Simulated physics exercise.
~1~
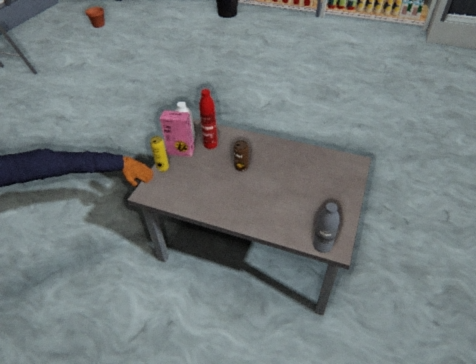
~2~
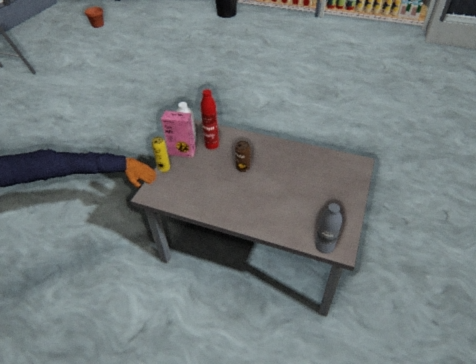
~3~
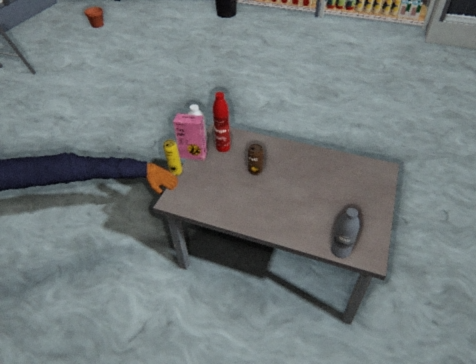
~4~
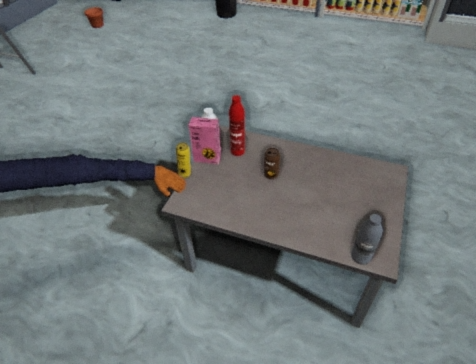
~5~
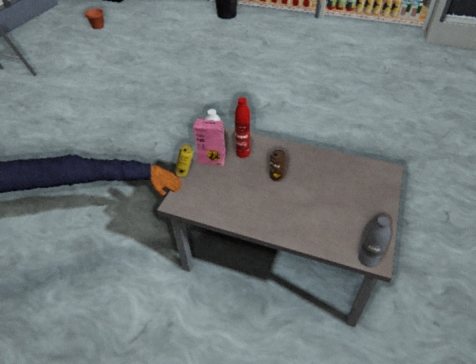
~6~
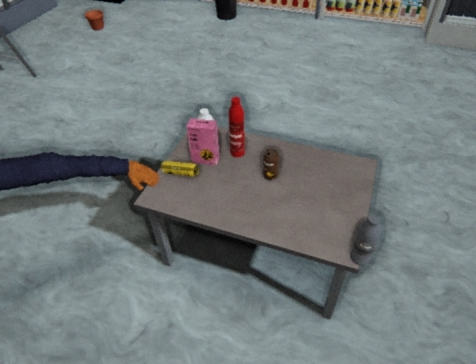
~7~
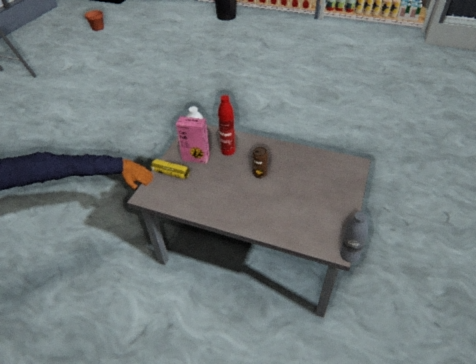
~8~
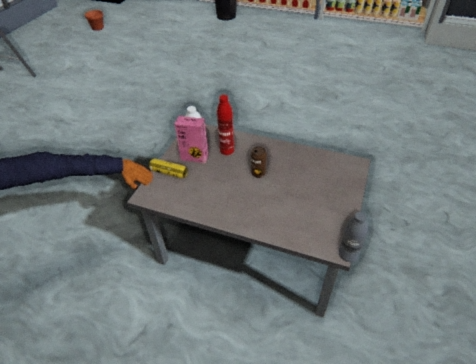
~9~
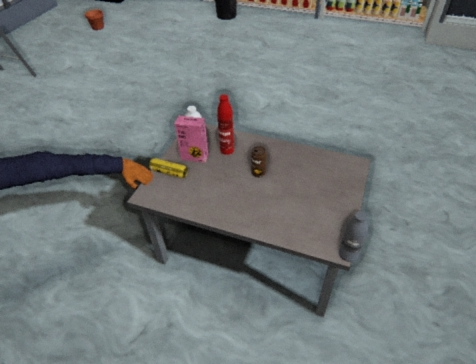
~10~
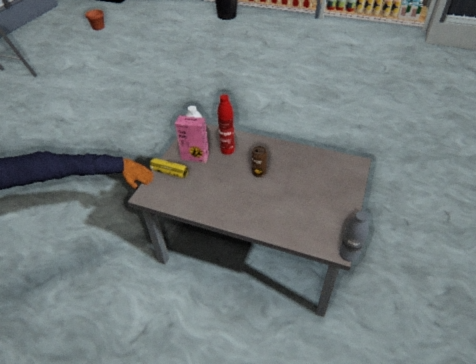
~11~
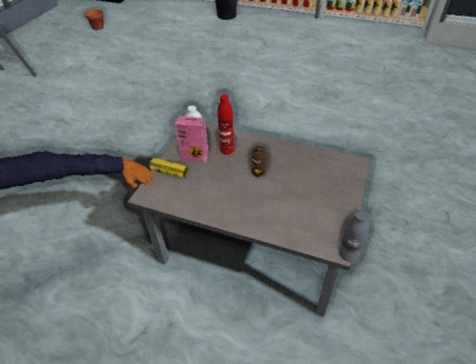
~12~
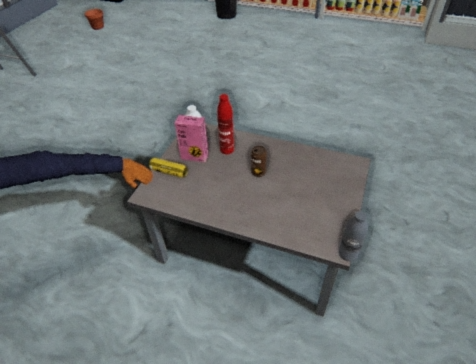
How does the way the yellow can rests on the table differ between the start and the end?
At the start the yellow can stands upright near the hand, and at the end it lies on its side on the tabletop.
A small brown table stands on a grey marbled floor, seen from above, with a dark-sleeved arm reaching in from the left to its near left corner. A yellow can, a pink packet with a white bottle mostly hidden behind it, and a red bottle stand toward the left, with a brown can near the middle and a grey bottle at the right. The hand pushes the table a short way right, then pulls it back left. The yellow can tips over while the others slide toward the right of the tabletop. Everything settles, the grey bottle upright at the right edge.
